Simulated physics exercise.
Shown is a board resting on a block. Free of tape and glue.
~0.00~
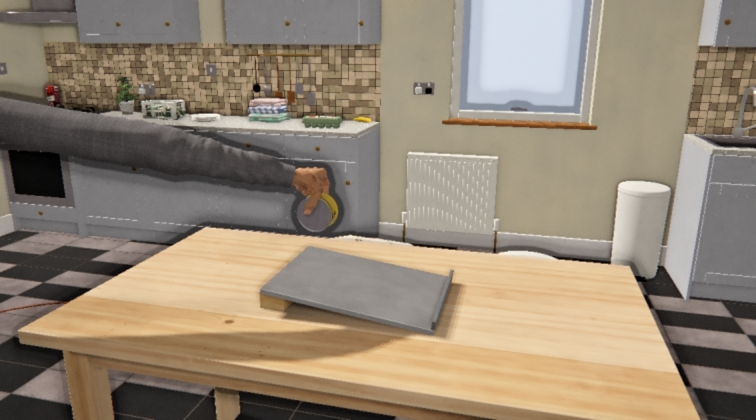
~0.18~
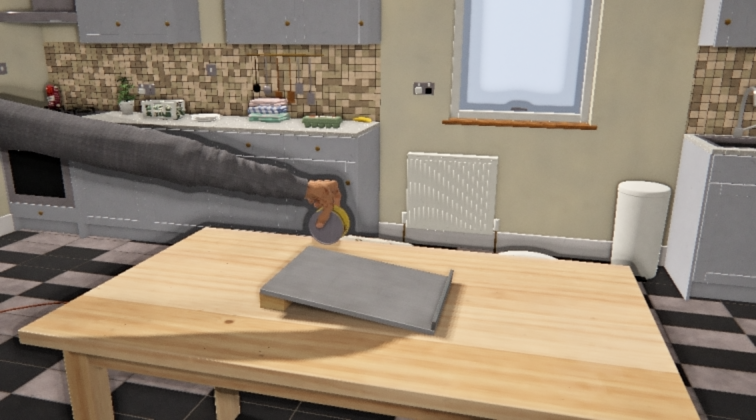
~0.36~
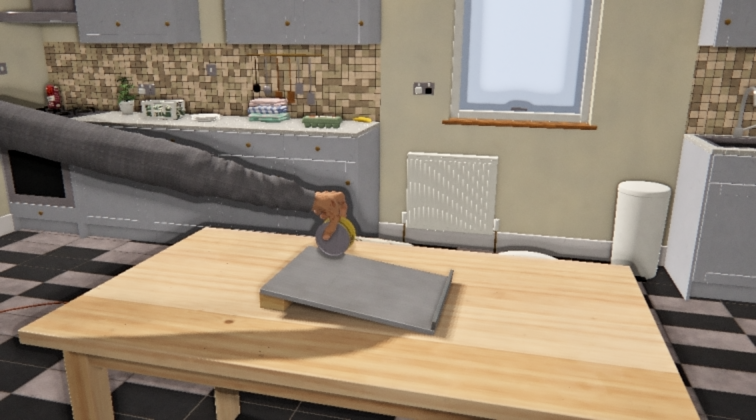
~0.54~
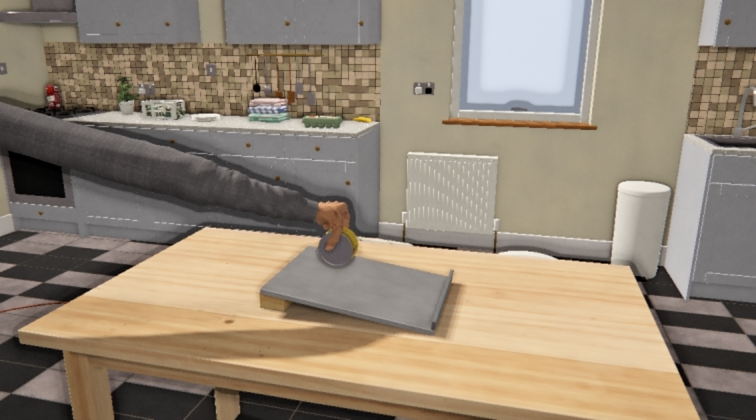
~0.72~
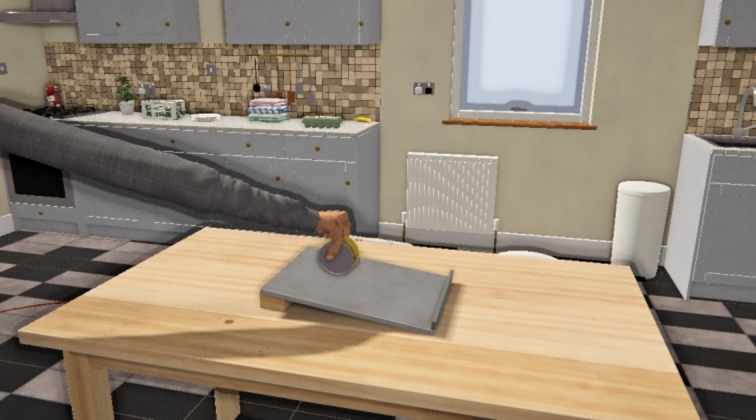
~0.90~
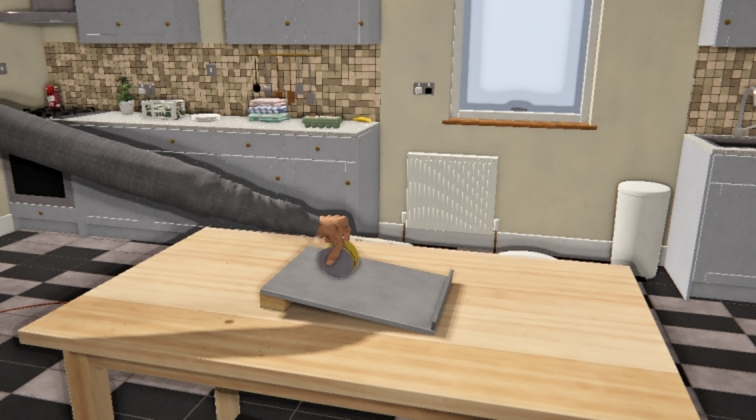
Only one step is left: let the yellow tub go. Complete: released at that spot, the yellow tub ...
Released at that spot, the yellow tub travels down the board.
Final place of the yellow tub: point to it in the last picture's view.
Around (428, 280).
Around 1.40 s, yellow tub displaced a little near (359, 265).
Around 1.60 s, yellow tub displaced about its own width near (385, 270).
Around 1.80 s, yellow tub displaced well along near (421, 278).
Around 2.10 s, yellow tub displaced well along near (423, 279).
Finally (3.0 s), moved from the start, yellow tub. Final places as the last picture's camera would see them, yellow tub near (428, 280). The yellow tub goes downhill.
